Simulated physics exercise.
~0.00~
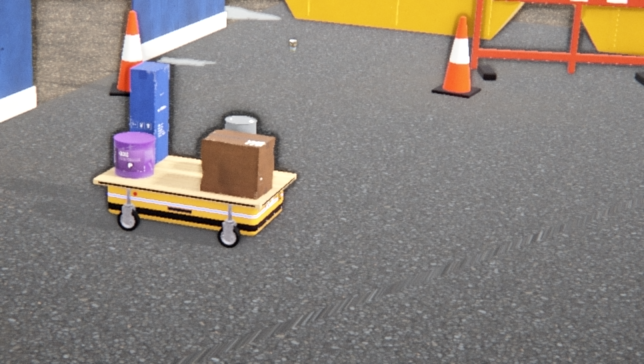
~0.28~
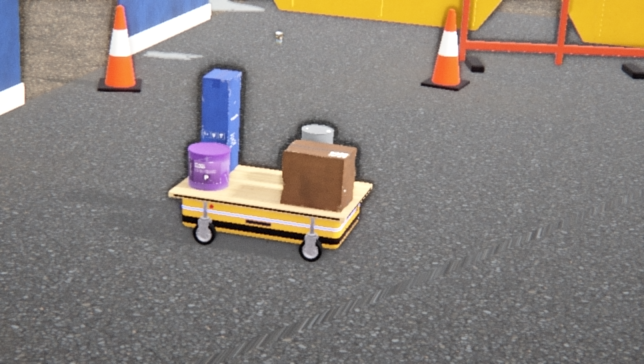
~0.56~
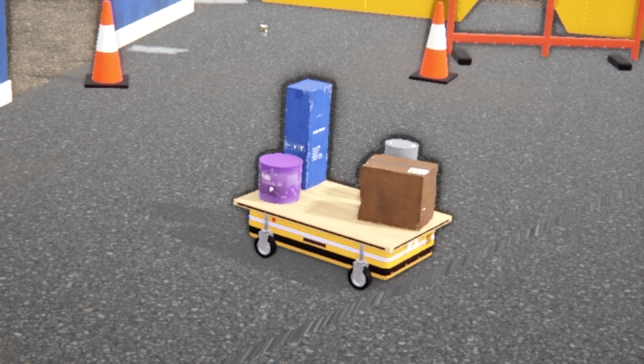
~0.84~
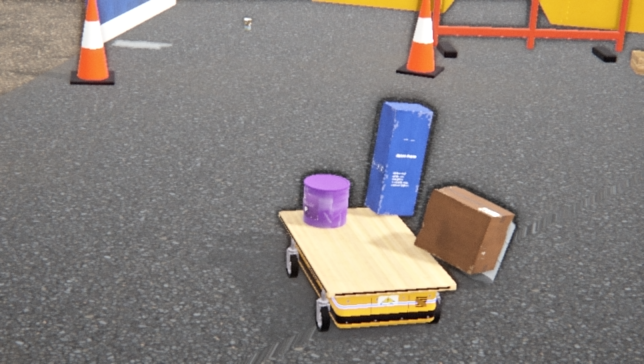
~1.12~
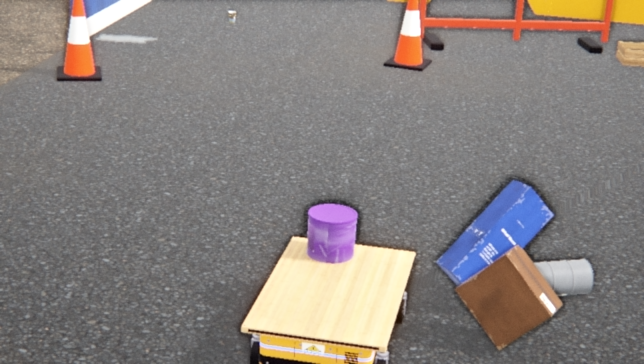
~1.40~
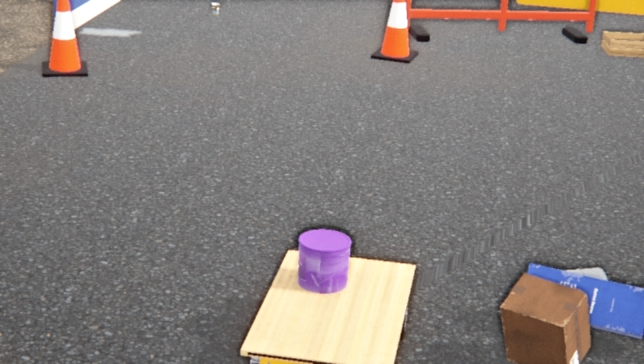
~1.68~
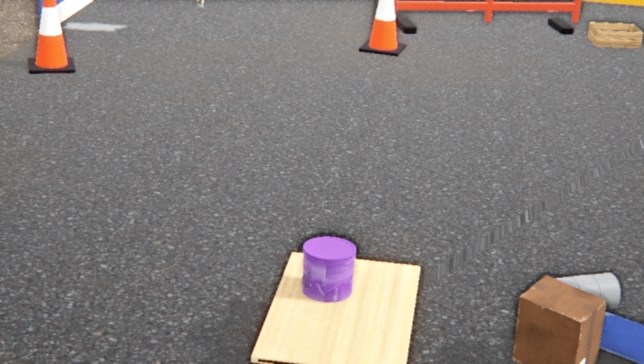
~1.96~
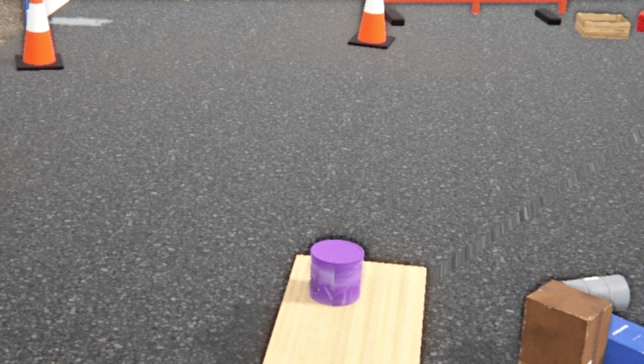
A flat cart with a pale wooden top and yellow sides rolls across dark asphalt, seen from slightly above, with orange cones and barriers behind it. It carries a purple pail at the left, a tall blue box behind, and a brown box in front of a grey canister at the right. The cart moves rightward, then swings toward the viewer. As it turns, the brown box and canister slide off the right side, and the blue box leans and falls after them. The three lie tipped on the ground at lower right, while the purple pail stays upright on the cart.
